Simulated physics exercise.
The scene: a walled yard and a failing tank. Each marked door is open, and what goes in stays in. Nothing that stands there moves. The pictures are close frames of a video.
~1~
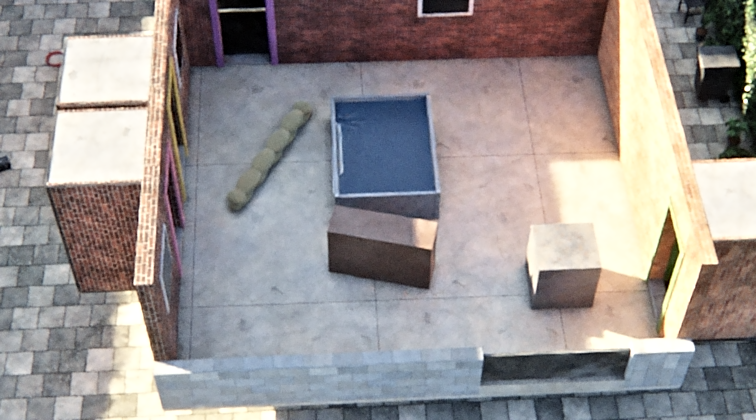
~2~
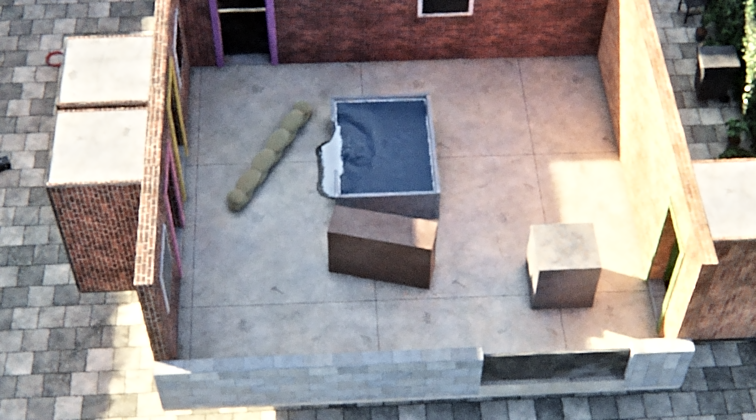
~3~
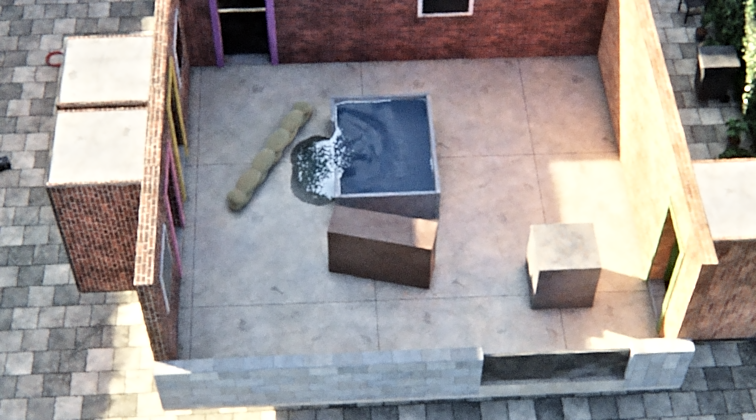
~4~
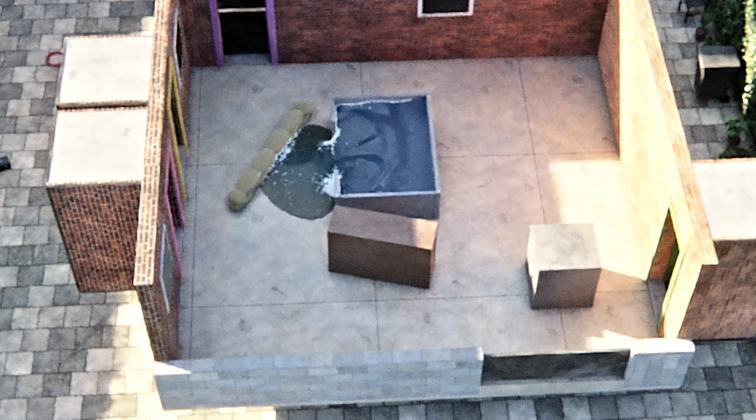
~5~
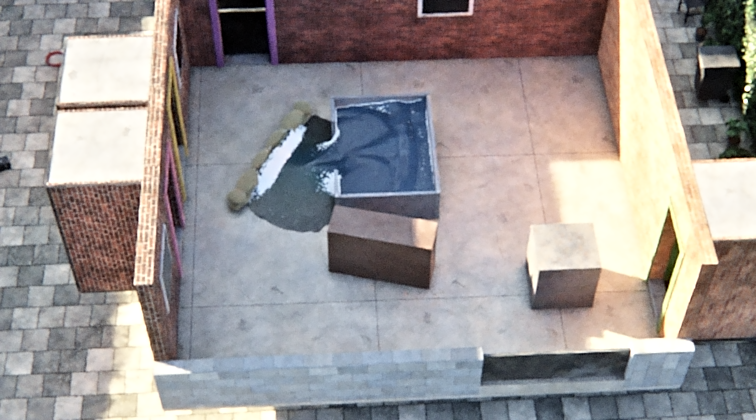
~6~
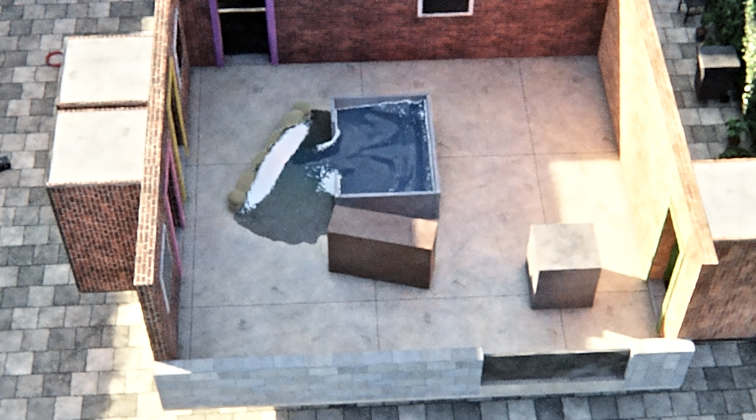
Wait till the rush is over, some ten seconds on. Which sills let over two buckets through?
One by one: The purple door stays under that; the yellow door stays under that; the green door stays under that; the pink door stays under that.
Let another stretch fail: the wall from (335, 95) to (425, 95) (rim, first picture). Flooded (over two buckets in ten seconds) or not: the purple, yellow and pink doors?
One by one: Purple door is over; yellow door holds; pink door lets less in.
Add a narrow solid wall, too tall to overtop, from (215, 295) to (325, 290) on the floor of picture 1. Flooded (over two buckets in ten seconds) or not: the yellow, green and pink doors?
My reading: Yellow holds, green takes less, pink floods.
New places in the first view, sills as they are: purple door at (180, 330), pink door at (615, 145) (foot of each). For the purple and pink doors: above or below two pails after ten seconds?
My reading: The purple door passes that mark; the pink door lets less in.
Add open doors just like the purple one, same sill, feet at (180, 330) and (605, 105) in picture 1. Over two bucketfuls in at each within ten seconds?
In turn: Is over, holds.
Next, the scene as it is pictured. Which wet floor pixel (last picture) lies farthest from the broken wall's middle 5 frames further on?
At about (182, 271).
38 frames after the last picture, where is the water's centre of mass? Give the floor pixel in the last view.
At about (344, 235).
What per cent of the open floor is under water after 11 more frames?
Close to 30 %.
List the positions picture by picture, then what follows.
The first picture shows the tank at (384, 146) is whole and still.
In the second picture, the front is at (330, 195), out from the gap at (337, 163).
In the third picture, water pours out at (337, 164) and has run to (303, 196).
In the fourth picture, the front is at (265, 184), out from the gap at (337, 163).
In the fifth picture, the front is at (251, 203), out from the gap at (337, 163).
In the sixth picture, the front is at (240, 214), out from the gap at (337, 163).
A moment on, water covers 15 % of the floor; the purple door not reached, the yellow door not reached, the green door not reached, the pink door wet at the sill, nothing in.
Next, water covers 30 % of the floor; the purple door not reached, the yellow door wet at the sill, nothing in, the green door not reached, the pink door under two buckets in.
Then, water covers 35 % of the floor; the purple door wet at the sill, nothing in, the yellow door wet at the sill, nothing in, the green door not reached, the pink door under two buckets in.
Later, water covers 65 % of the floor; the purple door wet at the sill, nothing in, the yellow door wet at the sill, nothing in, the green door not reached, the pink door under two buckets in.
In the end, water covers 80 % of the floor; the purple door wet at the sill, nothing in, the yellow door wet at the sill, nothing in, the green door under two buckets in, the pink door under two buckets in.
